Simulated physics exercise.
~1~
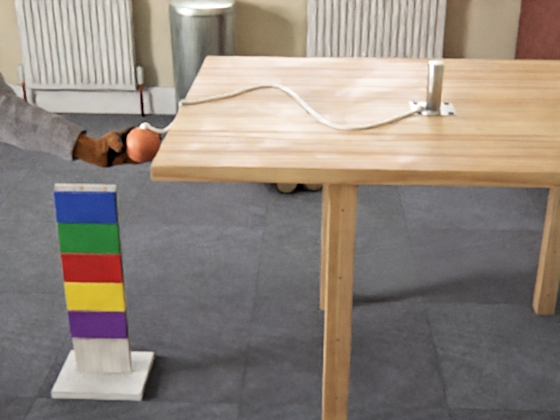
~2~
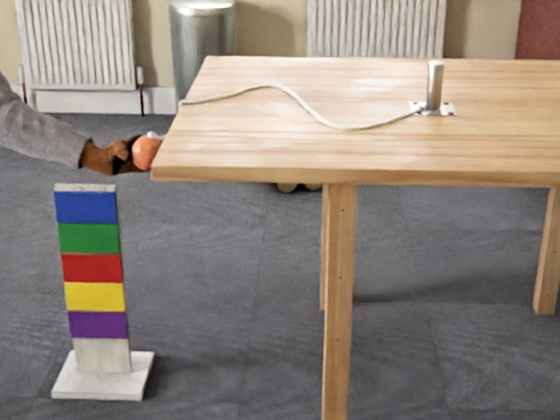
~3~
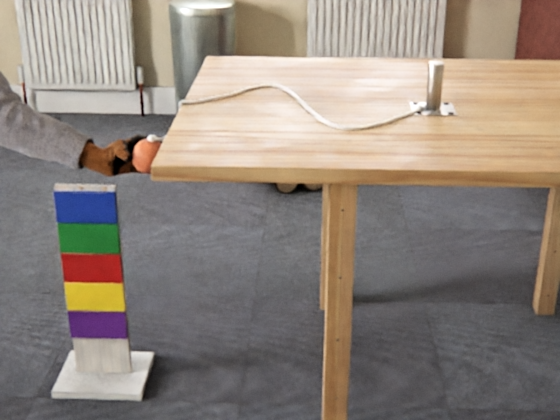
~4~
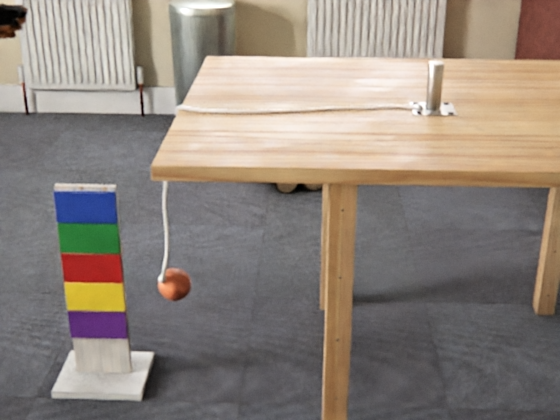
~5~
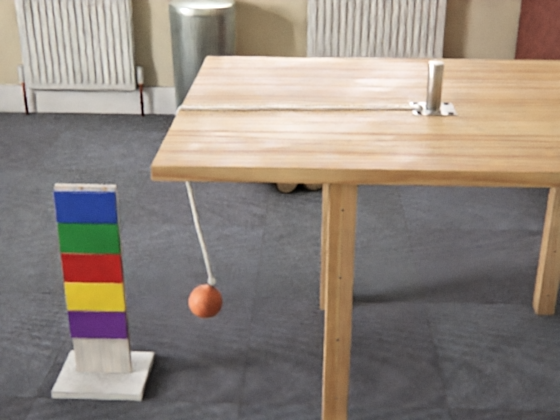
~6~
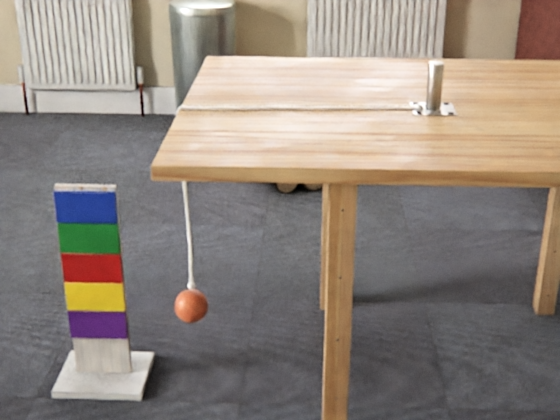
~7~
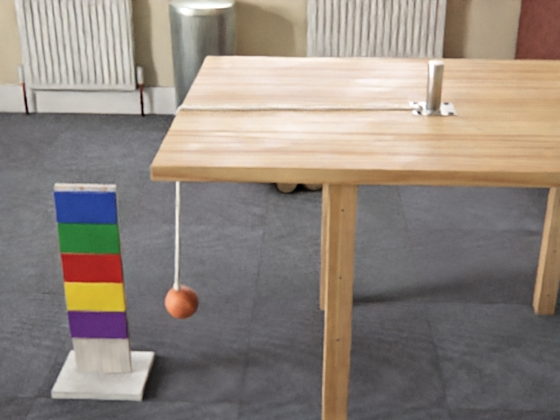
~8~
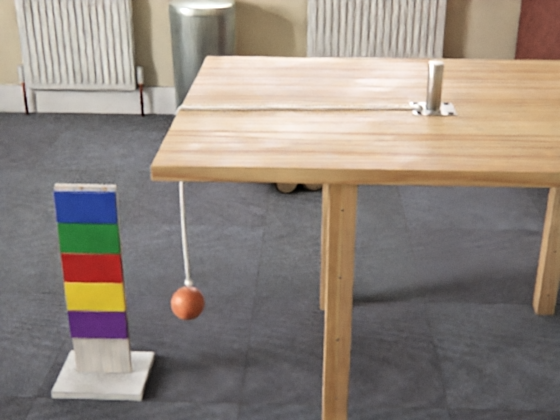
At the edge of a wooden table, a gloved hand held an orange ball tied to a white cord, then let go, and the ball dropped, swung gently from side to side, and ended up hanging level with the yellow band.
